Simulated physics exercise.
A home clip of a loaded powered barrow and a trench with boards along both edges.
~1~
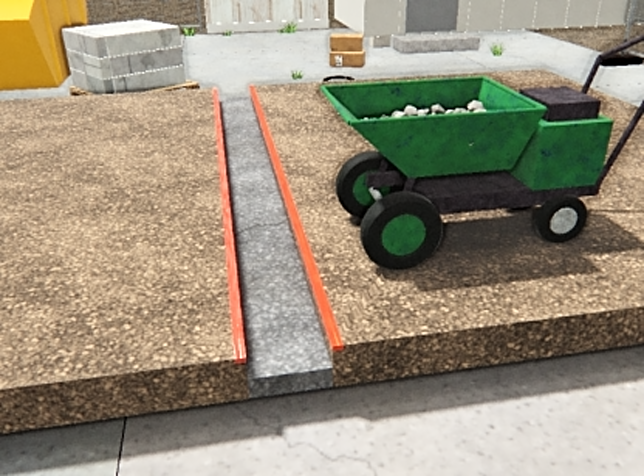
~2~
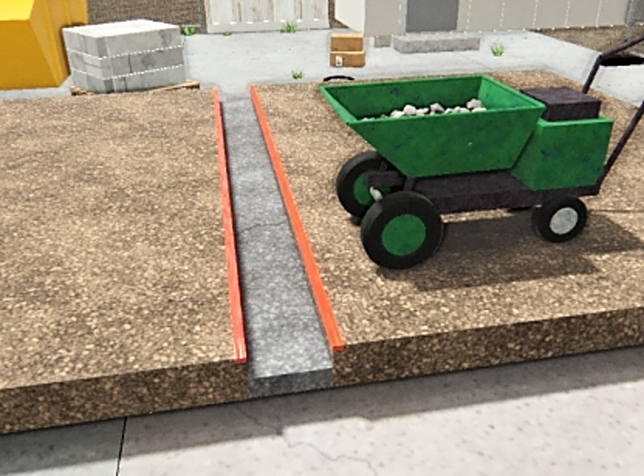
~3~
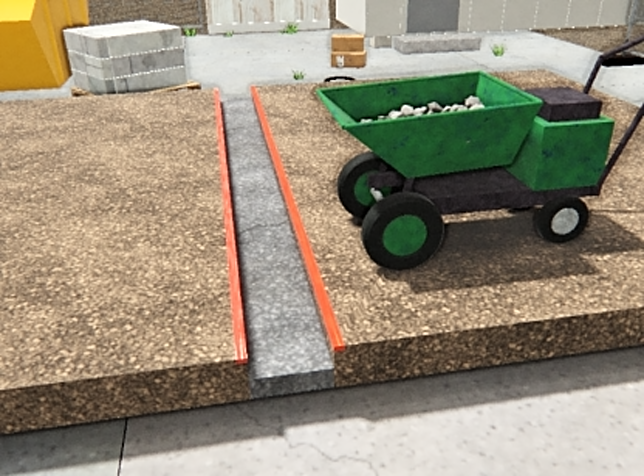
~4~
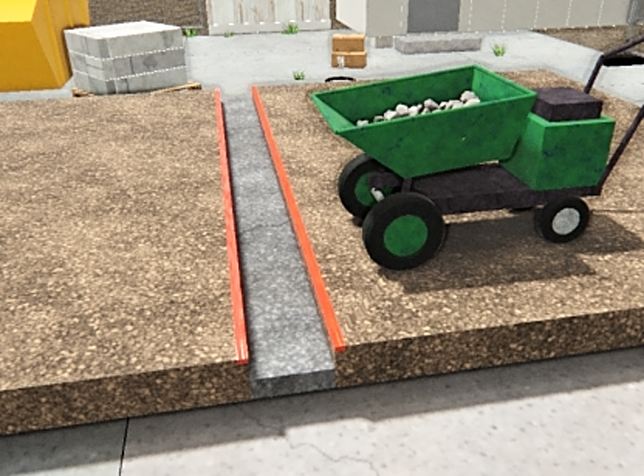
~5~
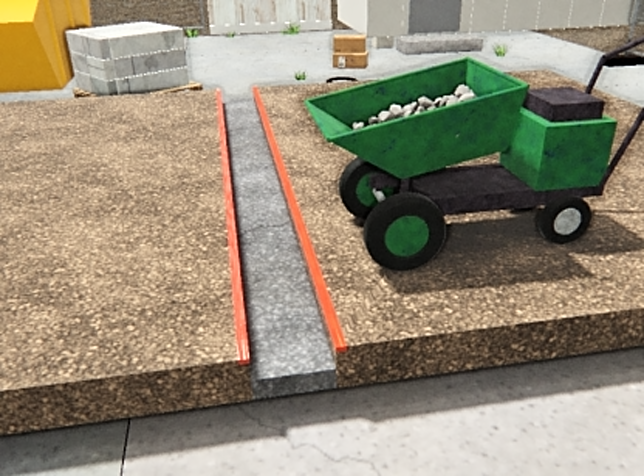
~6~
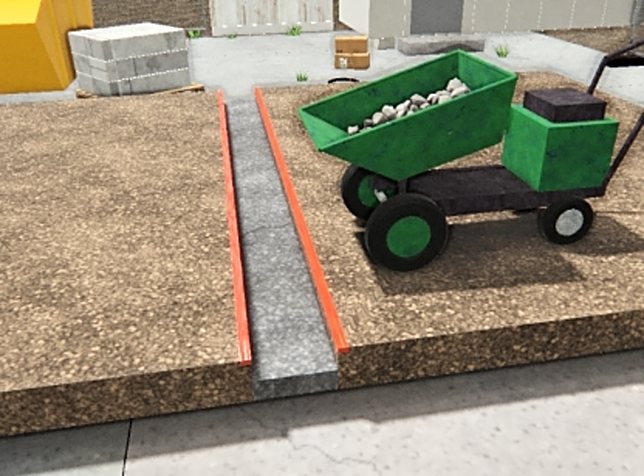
To begin with, a green powered barrow loaded with broken stones stands level on brown ground, right of a shallow grey trench edged with orange boards. Then its skip begins to tilt, the left lip lowering slightly while the rear rises. By the end, the skip is clearly tipped leftward, stones still inside.
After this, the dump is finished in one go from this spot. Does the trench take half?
In the trench: Over half.
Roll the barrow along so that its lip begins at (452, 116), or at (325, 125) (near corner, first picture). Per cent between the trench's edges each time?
Roughly 40 per cent, and 20 per cent.
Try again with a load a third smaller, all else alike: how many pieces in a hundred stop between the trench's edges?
Close to 70 per cent.
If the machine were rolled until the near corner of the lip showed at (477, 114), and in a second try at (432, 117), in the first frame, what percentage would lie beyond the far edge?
First some 0, then 0 per cent.
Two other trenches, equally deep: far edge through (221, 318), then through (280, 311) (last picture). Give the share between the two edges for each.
Roughly 90 per cent, and 0 per cent.
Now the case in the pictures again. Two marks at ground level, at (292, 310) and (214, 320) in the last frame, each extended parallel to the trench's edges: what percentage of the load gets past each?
About 70 and 10 per cent.
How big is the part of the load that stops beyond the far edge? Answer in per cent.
Near 15 %.
Soon after the last picture, skip tipped steeply; all in the skip.
A little later, skip tipped right over; most in the skip; about a quarter in or heaped over the trench; a stray few beyond it.
Later still, skip tipped right over; about a quarter in the skip; about two thirds in or heaped over the trench; a small part beyond it.
At rest, skip tipped right over; about a quarter in the skip; about two thirds in or heaped over the trench; a small part beyond it.
